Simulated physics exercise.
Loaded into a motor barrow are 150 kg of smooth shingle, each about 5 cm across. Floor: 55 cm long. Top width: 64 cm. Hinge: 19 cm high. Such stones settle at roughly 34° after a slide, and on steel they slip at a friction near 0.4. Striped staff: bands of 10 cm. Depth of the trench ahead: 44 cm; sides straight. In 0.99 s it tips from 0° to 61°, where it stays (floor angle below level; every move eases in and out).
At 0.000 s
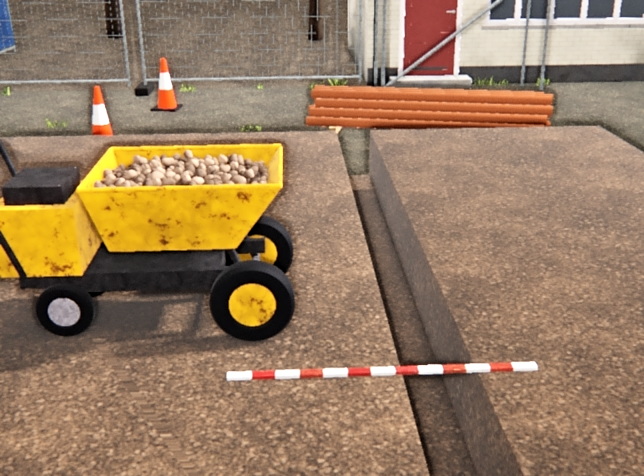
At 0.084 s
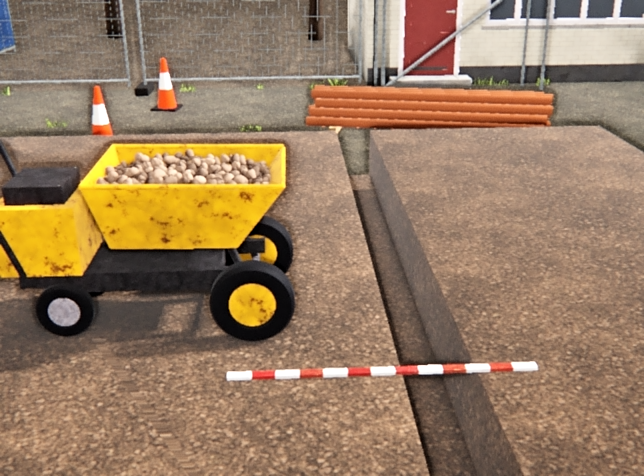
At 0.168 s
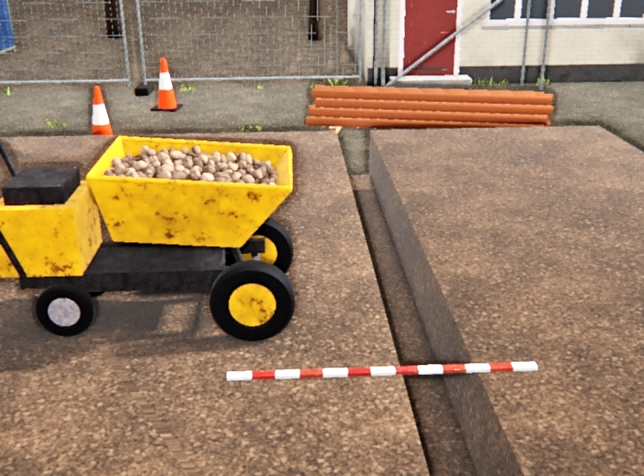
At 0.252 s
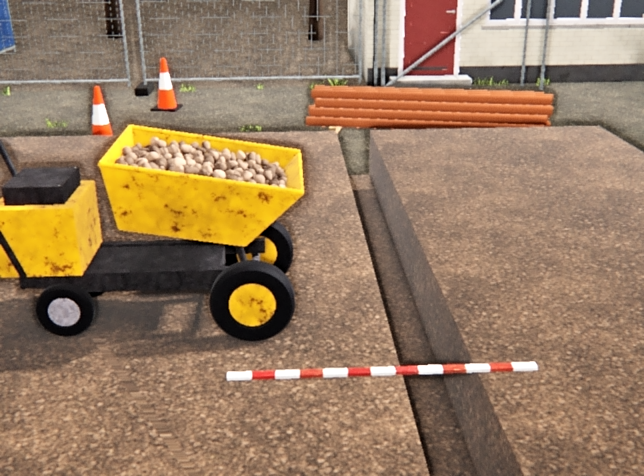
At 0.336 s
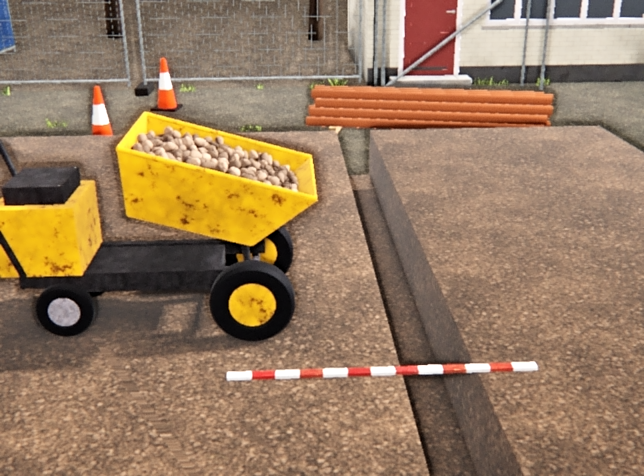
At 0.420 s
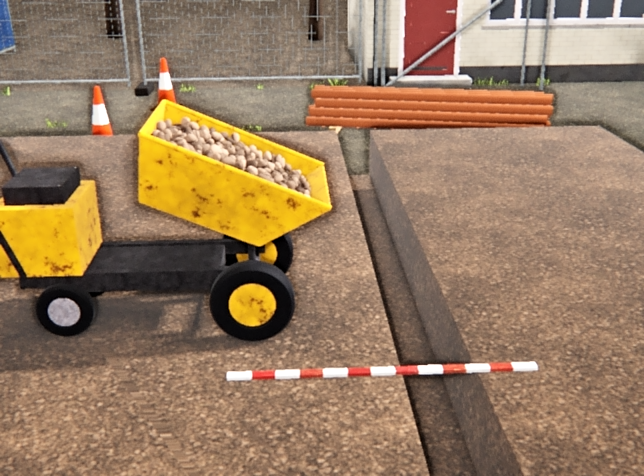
On a building site, a yellow dumper's skip loaded with smooth stones tilting steadily toward a narrow trench on the right.
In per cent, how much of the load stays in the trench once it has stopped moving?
I would say about 73 per cent.
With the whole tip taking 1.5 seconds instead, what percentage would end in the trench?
Roughly 80 per cent.
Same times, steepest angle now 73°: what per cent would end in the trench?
Near 90 per cent then.
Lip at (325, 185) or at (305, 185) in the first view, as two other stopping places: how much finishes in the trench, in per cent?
It comes to about 45 and 60 in a hundred.
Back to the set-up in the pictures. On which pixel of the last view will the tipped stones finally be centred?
(419, 366).
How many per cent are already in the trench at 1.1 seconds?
Around 20 per cent of it, at that instant.
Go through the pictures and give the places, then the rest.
The first picture shows lip at (281, 186), floor tilted 0°, highest stones at (170, 166).
The second picture shows lip at (283, 187), floor tilted 1°, highest stones at (159, 164); the stones move at 0.3 m/s on average.
The third picture shows lip at (291, 189), floor tilted 5°, highest stones at (154, 159); the stones move at 0.5 m/s on average.
In the fourth picture, the skip is at 10°, its lip at (303, 193); the top of the load is at (152, 151); the stones move at 0.7 m/s on average.
In the fifth picture, the skip is at 16°, its lip at (316, 199); the top of the load is at (160, 140); the stones move at 0.8 m/s on average.
In the sixth picture, the skip is at 24°, its lip at (330, 208); the top of the load is at (175, 130); the stones move at 0.9 m/s on average.
After 0.7 s the floor is at 51°; 100 % in the skip; the foremost stones are at (351, 225).
After 1.1 s the floor is at 61°; 78 % in the skip, 3 % short of the trench, 19 % in the trench; the foremost stones are at (448, 341).
After 1.4 s the floor is at 61°; 43 % in the skip, 2 % short of the trench, 44 % in the trench, 11 % past the trench; the foremost stones are at (550, 299).
After 3.4 s the floor is at 61°; 15 % in the skip, 1 % short of the trench, 73 % in the trench, 11 % past the trench; the foremost stones are at (643, 290).
